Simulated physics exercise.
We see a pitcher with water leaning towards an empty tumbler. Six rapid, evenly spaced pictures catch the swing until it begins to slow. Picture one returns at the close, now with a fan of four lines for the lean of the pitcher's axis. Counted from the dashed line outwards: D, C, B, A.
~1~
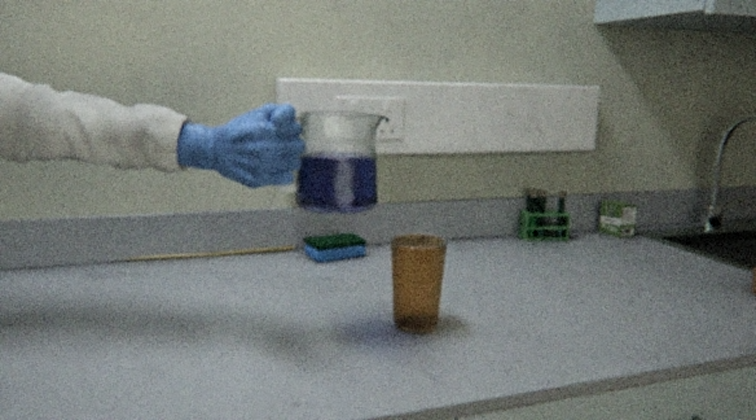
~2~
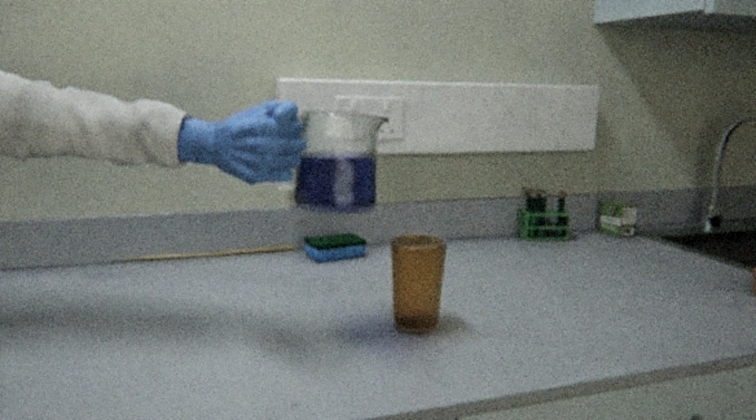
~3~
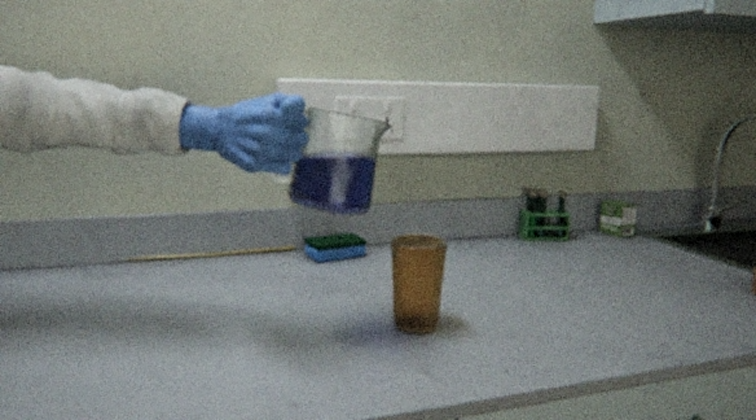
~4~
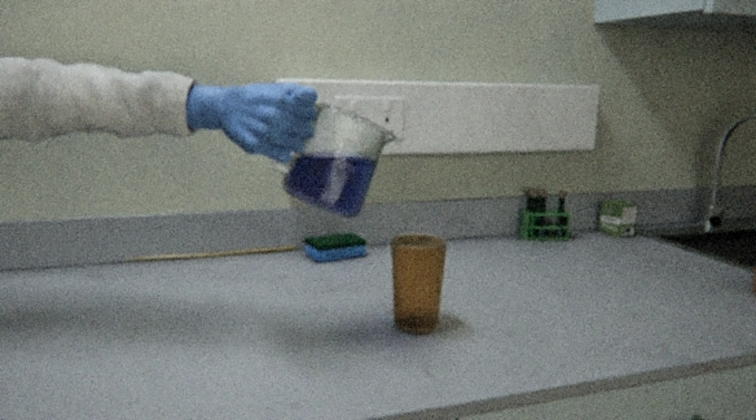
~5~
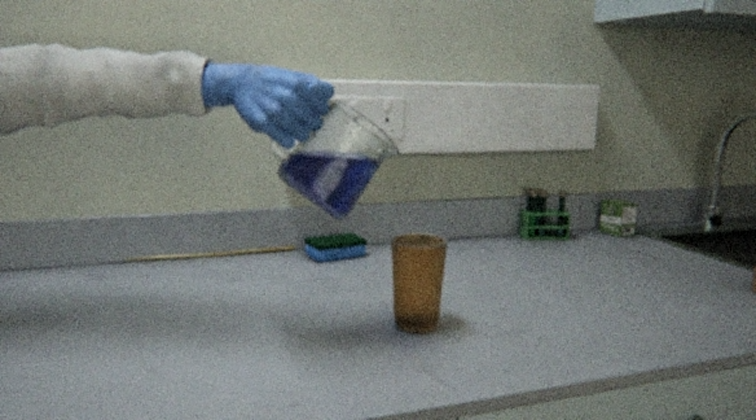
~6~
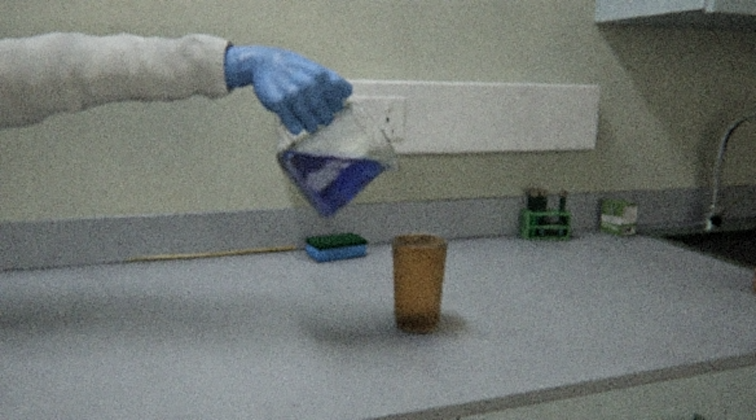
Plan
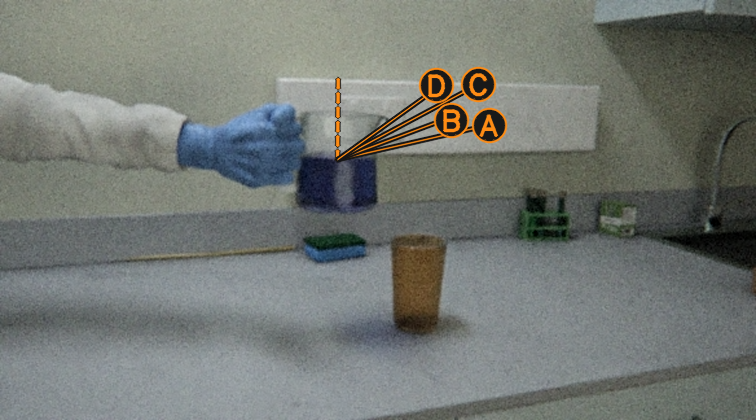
The video shows a blue-gloved hand holding a clear pitcher of dark blue liquid above a counter, near an amber tumbler. The hand rises and moves right, steadily tilting the pitcher rightward, while the tumbler stays still.
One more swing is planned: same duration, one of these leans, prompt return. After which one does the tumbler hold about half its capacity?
Choose B.
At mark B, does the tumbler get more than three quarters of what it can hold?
No, less.
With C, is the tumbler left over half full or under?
Under half.
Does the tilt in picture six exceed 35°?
Yes, it does.
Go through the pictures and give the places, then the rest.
The first picture shows upright, lip at (384, 116); rim of the tumbler round (419, 240); nothing has left yet.
The second picture shows tipped about 3°, lip at (386, 118); nothing has left yet.
The third picture shows tipped about 10°, lip at (390, 126); nothing has left yet.
The fourth picture shows tipped about 22°, lip at (395, 138); nothing has left yet.
The fifth picture shows tipped about 37°, lip at (398, 153); nothing has left yet.
The sixth picture shows tipped about 52°, lip at (397, 169); nothing has left yet.
On the marked copy, A at (472, 128); B at (434, 123); C at (463, 92); D at (424, 97).
If A is chosen, the tumbler ends with about 65 % of what it can hold.
If B is chosen, the tumbler ends with about 47 % of what it can hold.
If C is chosen, the tumbler ends with about 29 % of what it can hold.
If D is chosen, the tumbler ends with about 13 % of what it can hold.
